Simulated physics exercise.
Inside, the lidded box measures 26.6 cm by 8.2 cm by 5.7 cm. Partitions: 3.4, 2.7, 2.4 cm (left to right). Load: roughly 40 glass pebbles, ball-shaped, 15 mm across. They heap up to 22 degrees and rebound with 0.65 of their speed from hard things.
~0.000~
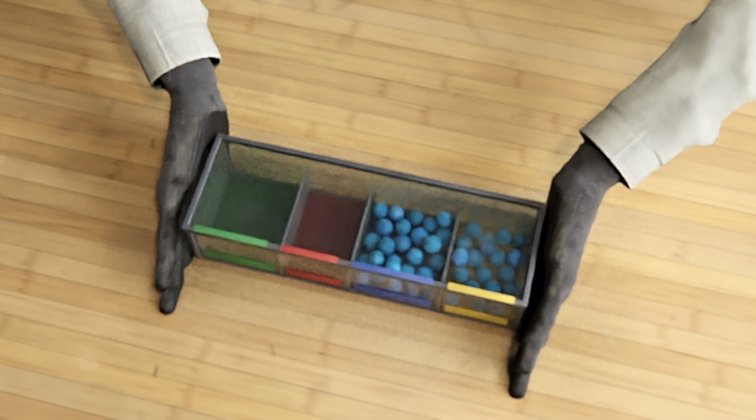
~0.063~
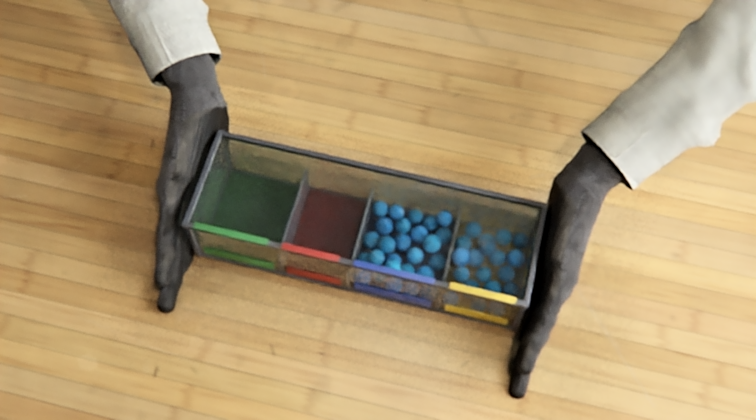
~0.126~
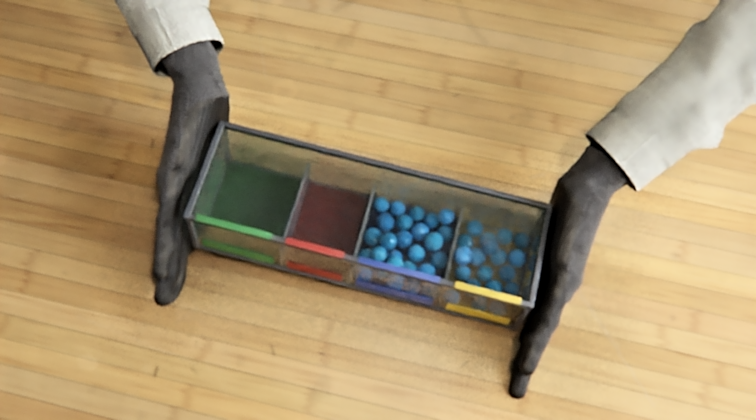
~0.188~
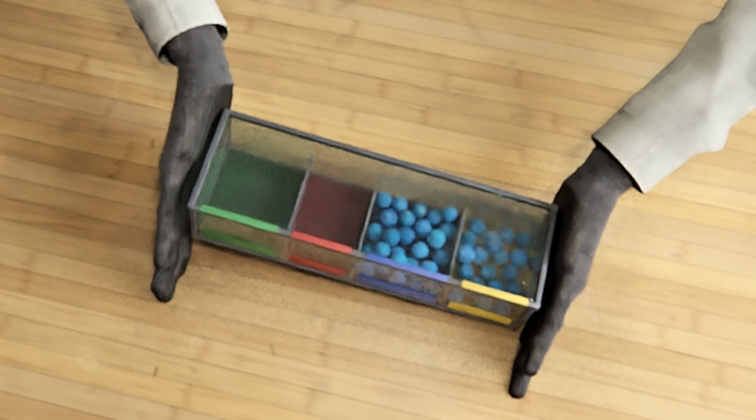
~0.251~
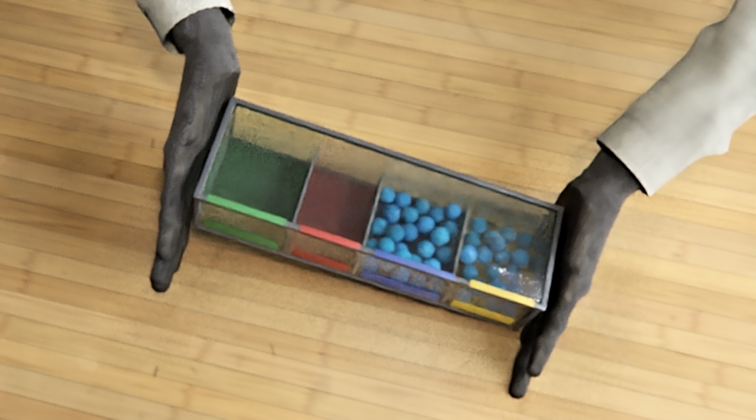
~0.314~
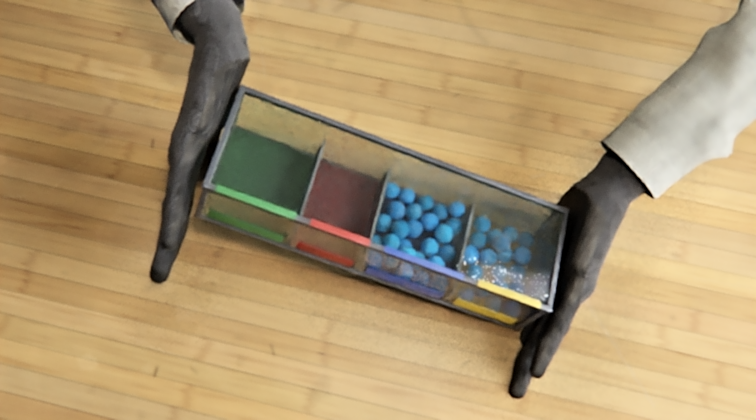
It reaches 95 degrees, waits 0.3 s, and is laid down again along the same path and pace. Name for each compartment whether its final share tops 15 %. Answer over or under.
Red: Under, blue: Under, green: Under, yellow: Over.
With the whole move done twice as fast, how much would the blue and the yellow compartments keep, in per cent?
Then: Blue 0; yellow 100.
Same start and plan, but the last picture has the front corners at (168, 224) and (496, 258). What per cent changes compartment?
In that case some 100 per cent.
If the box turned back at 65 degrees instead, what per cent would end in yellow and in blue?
In that case yellow 45, blue 55.
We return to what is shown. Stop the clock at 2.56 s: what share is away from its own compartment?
About 60 per cent.
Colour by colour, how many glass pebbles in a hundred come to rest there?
Red 0; blue 0; green 0; yellow 100.
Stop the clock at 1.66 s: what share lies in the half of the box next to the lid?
Roughly 50 per cent.
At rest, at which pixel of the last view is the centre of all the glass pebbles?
Around (494, 264).
After 1.66 s, tilt 95 degrees; blue 20 %, yellow 80 %.
After 2.56 s, tilt 47 degrees; yellow 100 %.
After 3.45 s, tilt 0 degrees; yellow 100 %.
By 4.2 s all is still; red 0 %, blue 0 %, green 0 %, yellow 100 %.
